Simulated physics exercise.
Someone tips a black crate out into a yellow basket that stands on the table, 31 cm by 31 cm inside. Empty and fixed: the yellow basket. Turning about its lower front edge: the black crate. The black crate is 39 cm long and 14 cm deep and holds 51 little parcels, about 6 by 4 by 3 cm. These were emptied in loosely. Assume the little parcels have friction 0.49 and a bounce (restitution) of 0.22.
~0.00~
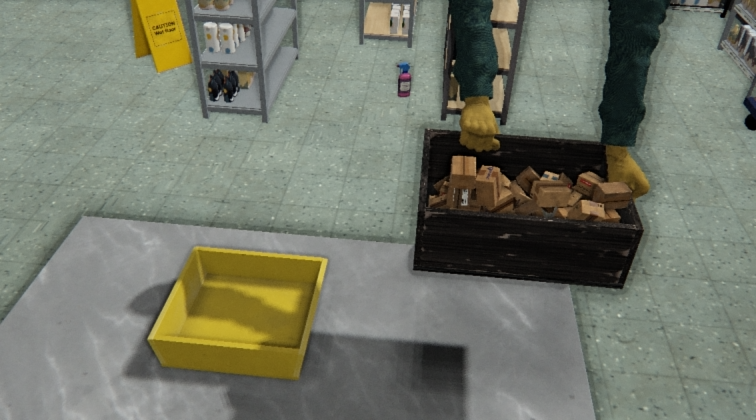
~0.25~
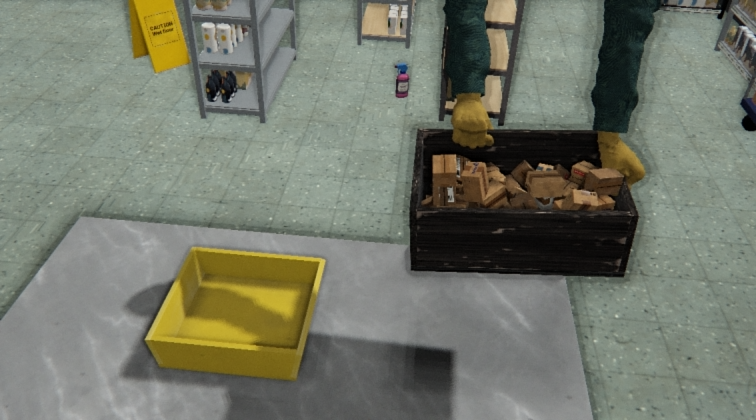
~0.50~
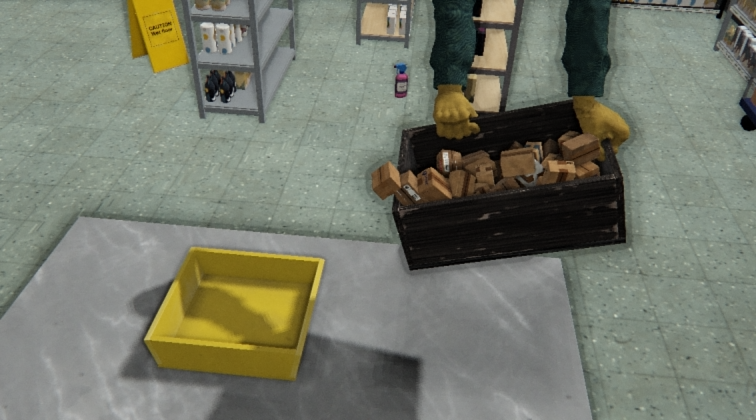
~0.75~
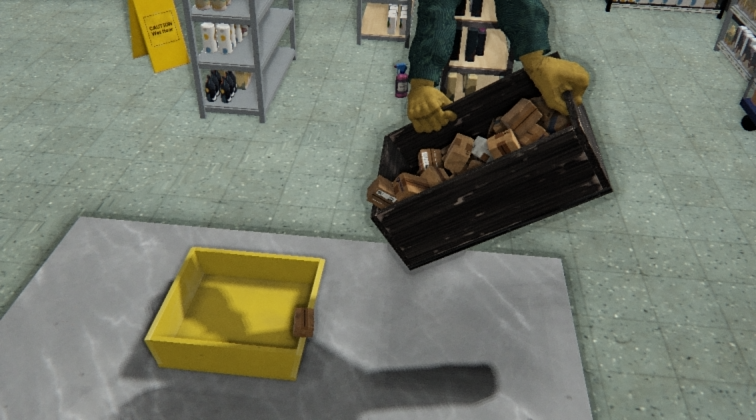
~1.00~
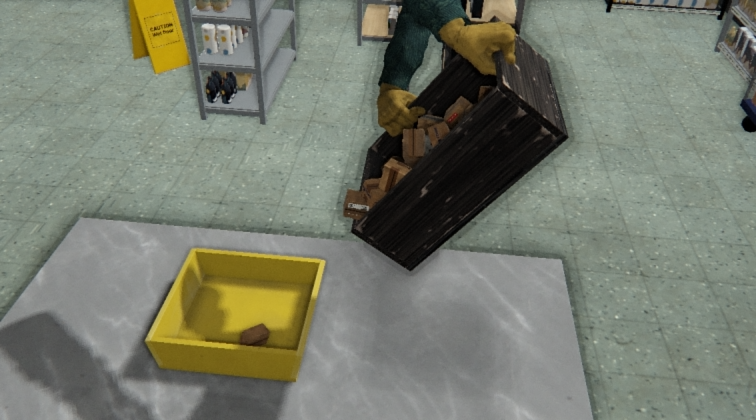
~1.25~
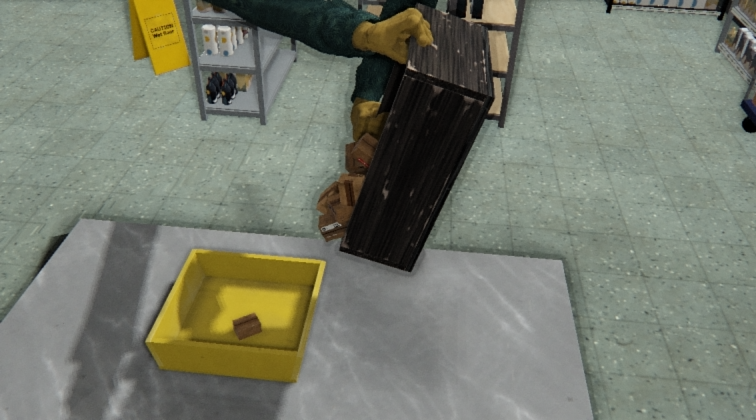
Two yellow-gloved hands in dark green sleeves tip a black crate of small brown parcels leftward, seen from above in a shop-like room with a pale tiled floor and shelving. A yellow basket sits on the grey table at left, with a yellow caution sign behind. The crate steepens steadily, one parcel drops into the basket, then others emerge over its lower edge, while the view stays still.
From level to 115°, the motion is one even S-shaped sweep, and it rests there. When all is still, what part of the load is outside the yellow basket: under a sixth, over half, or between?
Of the little parcels, one sixth up to one half end outside the yellow basket.
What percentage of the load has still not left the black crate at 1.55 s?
Some 75 per cent.
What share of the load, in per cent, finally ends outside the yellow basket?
Share of items: Approx. 30 %.
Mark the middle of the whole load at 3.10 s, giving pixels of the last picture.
Somewhere near (276, 317) in pixels.
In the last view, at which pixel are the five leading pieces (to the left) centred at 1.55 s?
The five leading pieces sit around (260, 304) in the last view.
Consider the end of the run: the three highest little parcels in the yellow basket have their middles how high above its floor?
About 10 cm.
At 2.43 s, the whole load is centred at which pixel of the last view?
Somewhere around (276, 316) in pixels.
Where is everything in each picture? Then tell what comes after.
In the first picture (places track the rim corner closest to us here), black crate (636, 227); yellow basket (299, 351); tipped 0°; all still inside.
In the second picture, black crate (631, 213); tipped 5°.
In the third picture, black crate (614, 176); tipped 17°; 1 out, the lowest parcel at (386, 181).
In the fourth picture, black crate (572, 127); tipped 34°; 1 out, the lowest parcel at (304, 322).
In the fifth picture, black crate (497, 87); tipped 54°; 1 out, the lowest parcel at (255, 337).
In the sixth picture, black crate (405, 74); yellow basket (297, 354); tipped 74°; 3 out, the lowest parcel at (247, 326).
After 1.55 s, tilt 96°; 39 still in the black crate, 4 in the yellow basket, 1 outside the yellow basket and 7 in the air.
After 1.91 s, tilt 113°; 22 still in the black crate, 17 in the yellow basket, 4 outside the yellow basket and 8 in the air.
After 2.43 s, tilt 115°; 3 still in the black crate, 34 in the yellow basket, 12 outside the yellow basket and 2 in the air.
Final count (at 3.10 s), 35 in the yellow basket and 16 outside the yellow basket. Asked share, 16 of 51, 31 per cent.
